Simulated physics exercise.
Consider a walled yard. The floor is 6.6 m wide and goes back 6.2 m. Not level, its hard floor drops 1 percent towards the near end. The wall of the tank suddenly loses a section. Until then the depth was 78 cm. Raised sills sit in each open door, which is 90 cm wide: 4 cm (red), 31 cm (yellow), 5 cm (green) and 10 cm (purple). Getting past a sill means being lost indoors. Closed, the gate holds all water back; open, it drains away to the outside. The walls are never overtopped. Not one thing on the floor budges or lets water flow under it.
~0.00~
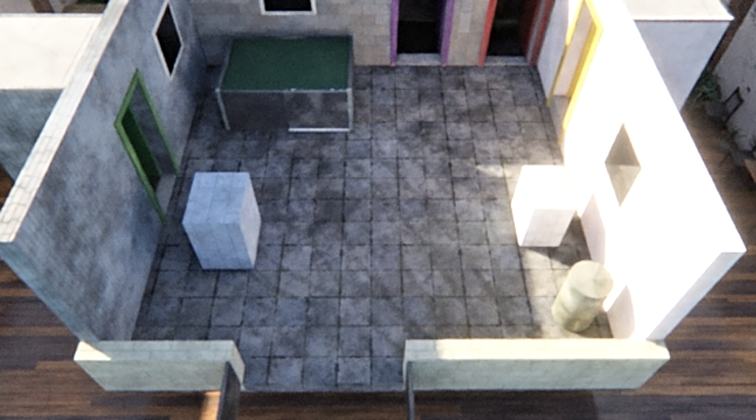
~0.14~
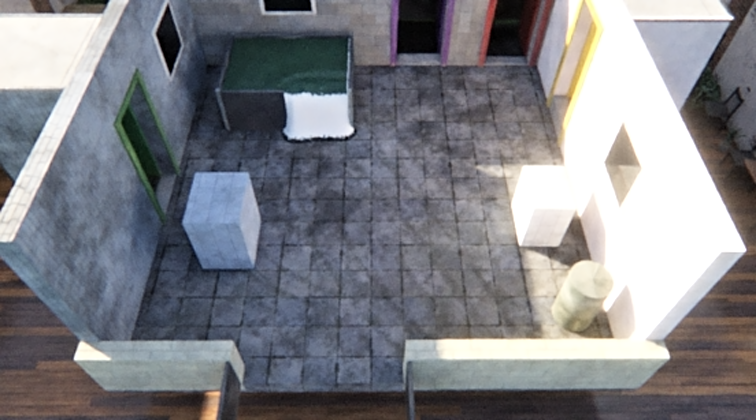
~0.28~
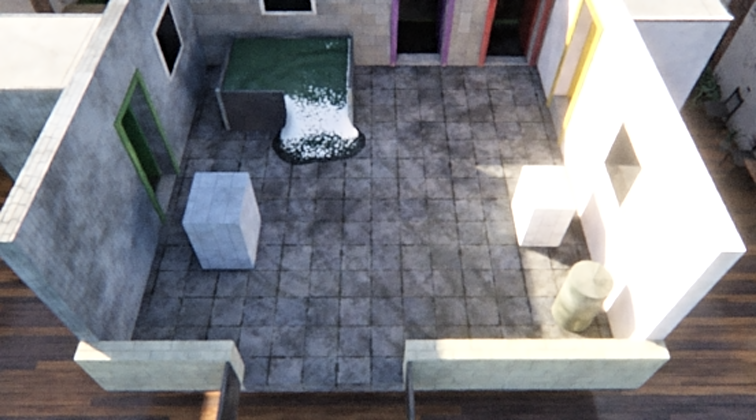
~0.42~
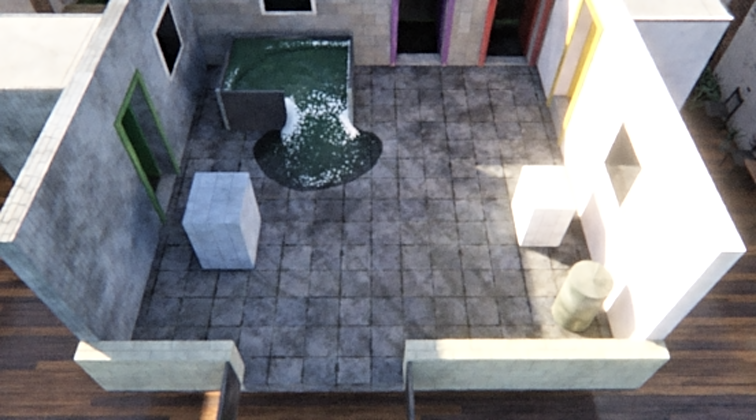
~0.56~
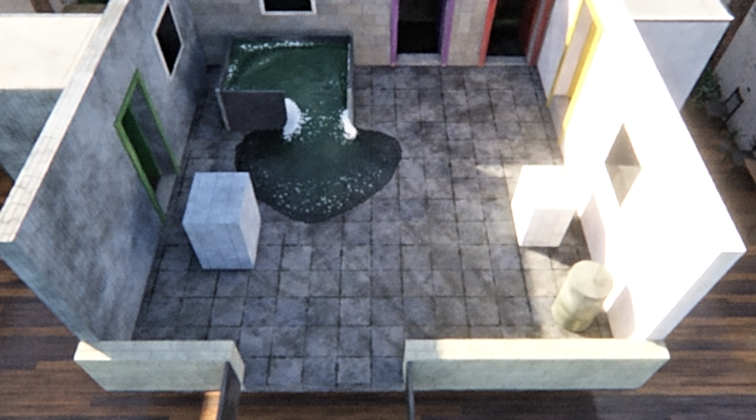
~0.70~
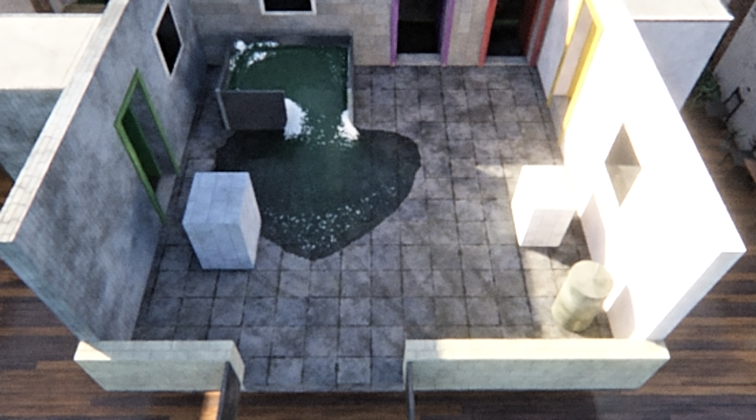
A walled yard with a grey tiled floor is seen from high above its near side by a still camera. A tank of dark green water stands at the back left, with pale blocks at left and right, a rounded beige vessel at lower right, and green, purple, red and yellow doorways around. Part of the tank's front wall gives way, and white, foaming water pours out, spreading forward in a widening dark green pool that reaches beside the left block.
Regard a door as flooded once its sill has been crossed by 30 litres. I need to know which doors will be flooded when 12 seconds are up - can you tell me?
In order: Red door: Limit not crossed; yellow door: Limit not crossed; green door: Limit crossed; purple door: Limit not crossed.
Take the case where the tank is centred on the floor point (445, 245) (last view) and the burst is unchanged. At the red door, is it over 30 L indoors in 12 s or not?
Red: Too much.
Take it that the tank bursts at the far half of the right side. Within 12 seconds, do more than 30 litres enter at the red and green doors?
Compared with the limit, red is higher and green is lower.
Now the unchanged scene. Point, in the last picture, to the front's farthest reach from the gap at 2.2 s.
Somewhere near pixel (559, 364).
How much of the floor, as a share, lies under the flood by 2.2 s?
55 %.
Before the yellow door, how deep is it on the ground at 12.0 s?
3.5 cm.
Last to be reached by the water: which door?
The purple door.
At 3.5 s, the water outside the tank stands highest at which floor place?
In the last picture, around (613, 364).
After 1.4 s water covers 40 % of the floor and is deepest (40 cm) near (330, 133); red door not reached, yellow door not reached, green door 4 cm at the sill, 0 L in, purple door not reached.
After 2.2 s water covers 55 % of the floor and is deepest (28 cm) near (320, 133); red door not reached, yellow door not reached, green door 11 cm at the sill, 11 L in, purple door not reached.
After 3.5 s water covers 60 % of the floor and is deepest (29 cm) near (613, 364); red door not reached, yellow door not reached, green door 10 cm at the sill, 43 L in, purple door not reached.
After 7.0 s water covers 85 % of the floor and is deepest (12 cm) near (597, 303); red door 5 cm at the sill, 0 L in, yellow door 2 cm at the sill, 0 L in, green door 5 cm at the sill, 65 L in, purple door not reached.
After 12.0 s water covers 95 % of the floor and is deepest (7 cm) near (125, 365); red door 2 cm at the sill, 1 L in, yellow door 3 cm at the sill, 0 L in, green door 3 cm at the sill, 66 L in, purple door 1 cm at the sill, 0 L in.
